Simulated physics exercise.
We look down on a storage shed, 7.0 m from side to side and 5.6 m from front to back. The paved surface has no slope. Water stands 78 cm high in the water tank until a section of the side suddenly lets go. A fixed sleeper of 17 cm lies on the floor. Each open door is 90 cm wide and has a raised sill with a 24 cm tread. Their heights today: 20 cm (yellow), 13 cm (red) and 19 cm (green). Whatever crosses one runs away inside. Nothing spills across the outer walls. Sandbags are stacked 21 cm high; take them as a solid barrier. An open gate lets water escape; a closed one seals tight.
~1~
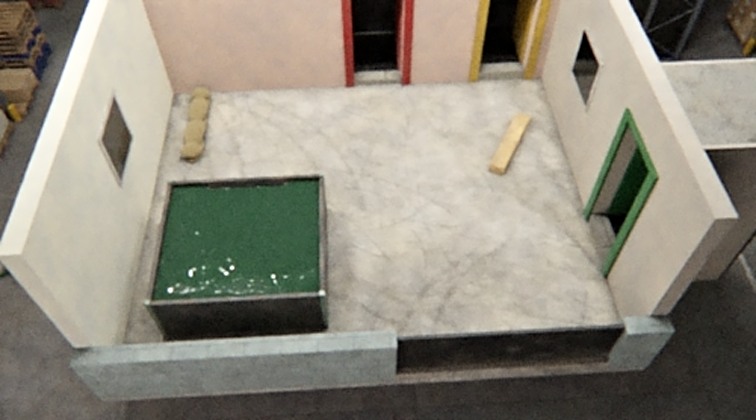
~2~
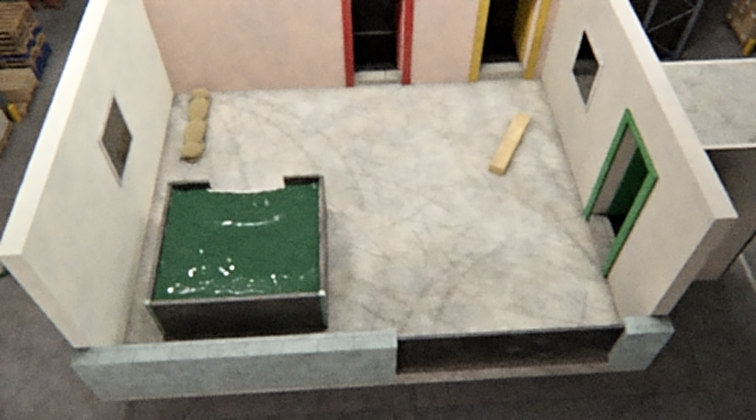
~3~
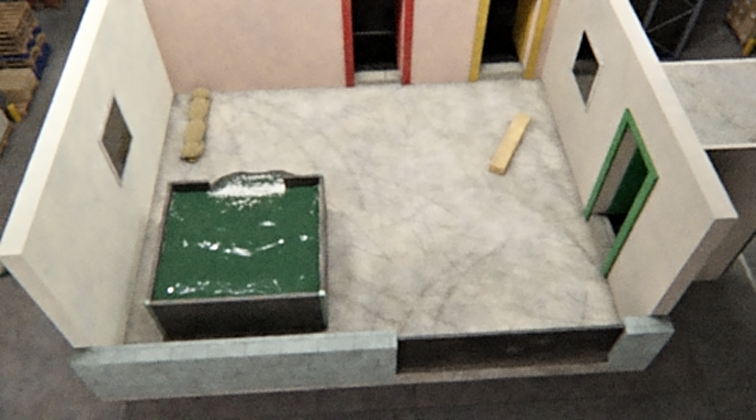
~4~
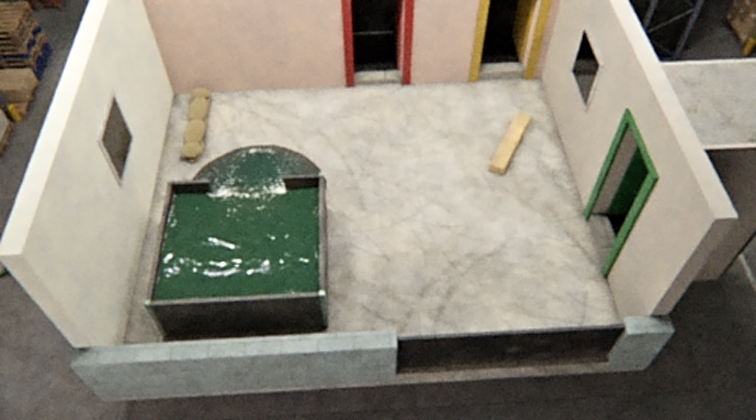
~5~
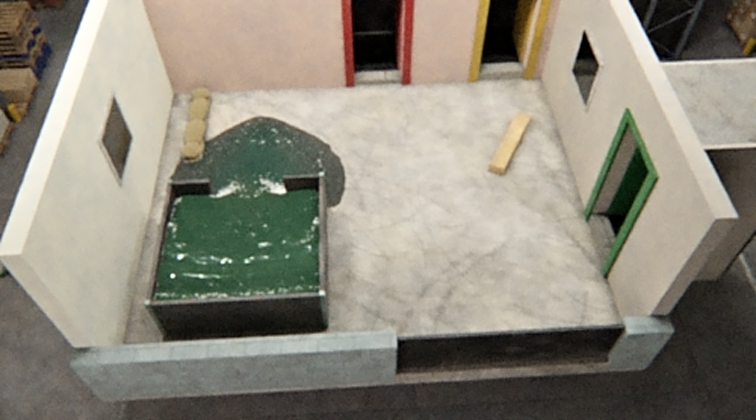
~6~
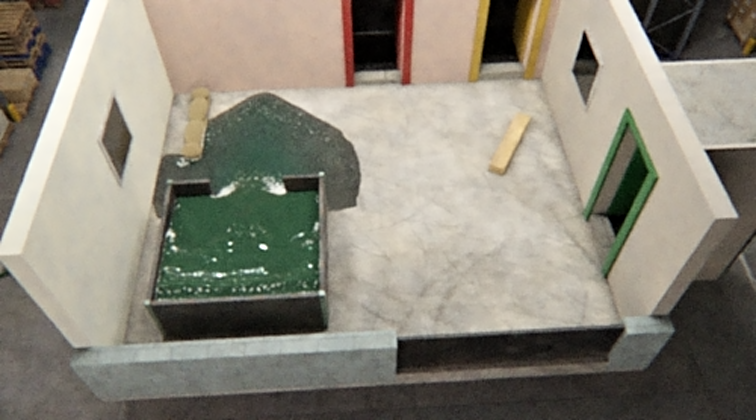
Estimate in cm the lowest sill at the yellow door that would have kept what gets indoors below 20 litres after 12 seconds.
It would have to be roughly 19 cm high.
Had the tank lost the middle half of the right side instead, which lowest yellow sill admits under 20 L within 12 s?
Then roughly 19 cm.
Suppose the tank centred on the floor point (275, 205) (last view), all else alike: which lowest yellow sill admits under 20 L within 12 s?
Then roughly 17 cm.
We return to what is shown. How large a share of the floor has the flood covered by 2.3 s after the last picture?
About 45 per cent.
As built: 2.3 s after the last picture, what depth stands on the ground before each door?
In cm: Yellow 7, red 17, green 0.
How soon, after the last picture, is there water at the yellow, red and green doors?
Arrival: Yellow 1.6 s, red 0.6 s, green 3.6 s.
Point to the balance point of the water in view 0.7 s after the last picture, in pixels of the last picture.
Near (256, 213).
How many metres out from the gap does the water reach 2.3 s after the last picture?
About 6.0 m.
Then, 0.7 s after the last picture water covers 30 % of the floor, deepest (50 cm) near (222, 92); it has not reached the yellow door.
Then, 2.3 s after the last picture water covers 45 % of the floor, deepest (36 cm) near (174, 94); 7 cm at the yellow door, 0 litres in over its 20 cm sill.
Then, 11.3 s after the last picture water covers 95 % of the floor, deepest (15 cm) near (452, 209); 11 cm at the yellow door, 12 litres in over its 20 cm sill.
At the yellow door as built, the water peaked near 23 cm, 5.7 s after the last picture.
With a sill of 15 cm, 62 litres would have come in within the 12 s; with 23.5 cm, 1 litre. So under 20 litres takes about 19 cm.
